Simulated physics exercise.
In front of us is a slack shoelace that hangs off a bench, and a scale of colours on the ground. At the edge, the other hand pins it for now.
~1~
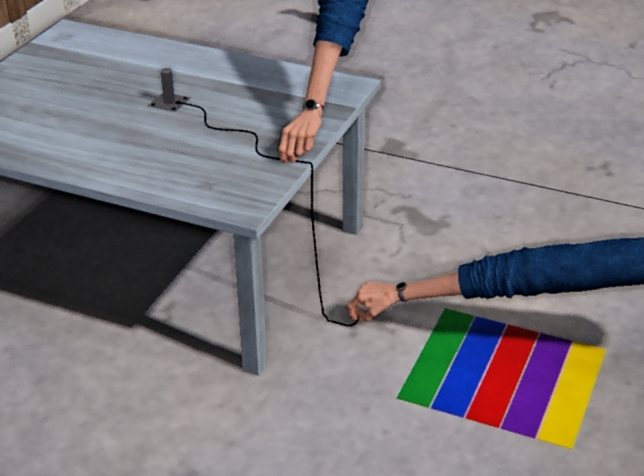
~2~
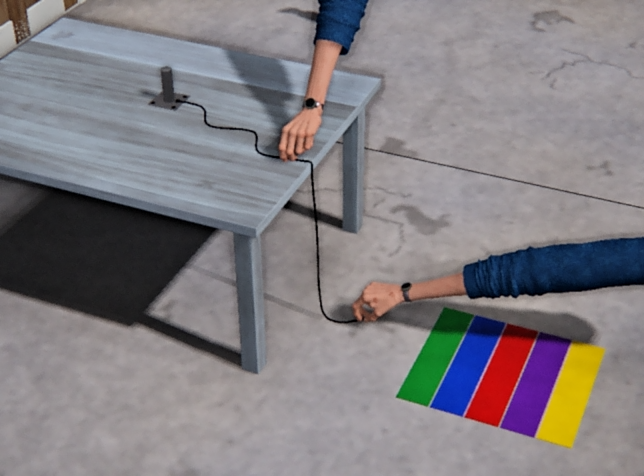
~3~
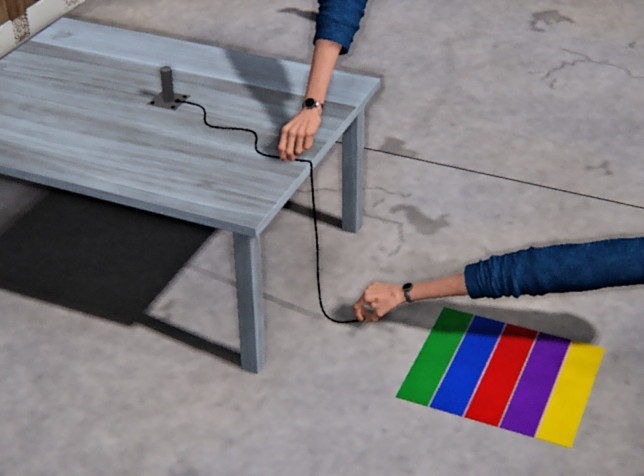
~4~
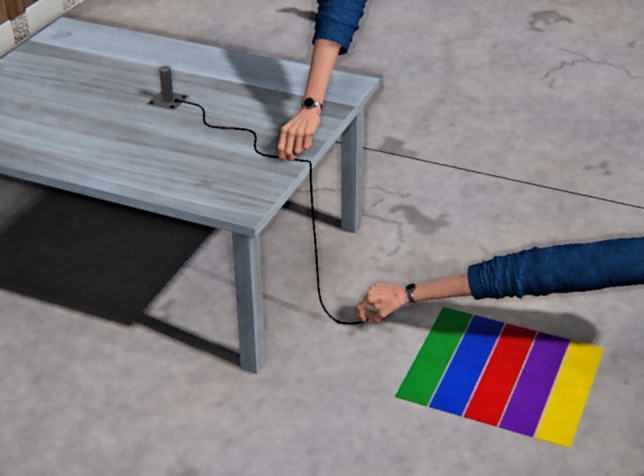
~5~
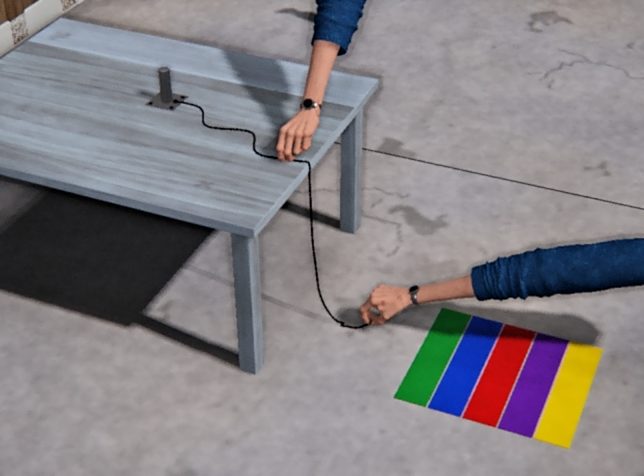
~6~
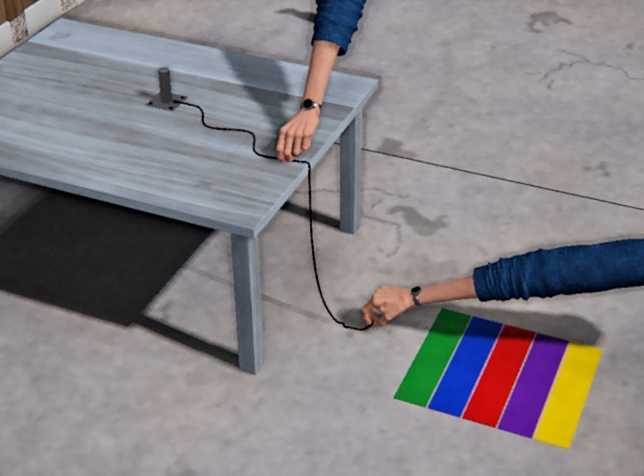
A blue-sleeved arm at the right holds the low end of a slack black cord that hangs off a grey bench, seen from above on a cracked concrete floor. Another hand pins the cord at the bench's edge, near a small dark post, while green, blue, red, purple and yellow bands lie at lower right. The lower hand creeps slightly rightward with the cord's end, and little else moves.
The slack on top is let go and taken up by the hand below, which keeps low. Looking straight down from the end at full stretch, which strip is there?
The red strip is there.
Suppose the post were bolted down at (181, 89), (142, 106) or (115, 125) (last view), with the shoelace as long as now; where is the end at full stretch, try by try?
(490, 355), (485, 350) and (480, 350).
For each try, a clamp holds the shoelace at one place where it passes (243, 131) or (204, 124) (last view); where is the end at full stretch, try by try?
Near (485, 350) and (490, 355).
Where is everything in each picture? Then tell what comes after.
The first frame shows end (358, 318); green (422, 385); blue (455, 395); red (490, 405); purple (525, 415); yellow (561, 425).
The second frame shows end (363, 319); shoelace through (202, 107) (242, 129) (273, 157) (313, 193) (318, 251) (322, 309).
The third frame shows end (364, 319).
The fourth frame shows end (367, 320); shoelace through (201, 107) (241, 129) (271, 156) (311, 192) (316, 251) (325, 309).
The fifth frame shows end (371, 322).
The sixth frame shows end (372, 323); shoelace through (200, 108) (240, 130) (270, 157) (310, 193) (313, 252) (328, 311).
Early on, end near (436, 340); over green.
Midway, end near (478, 351); over blue.
At the end of the slack, end near (503, 358); over red. It gets as far as the red strip.
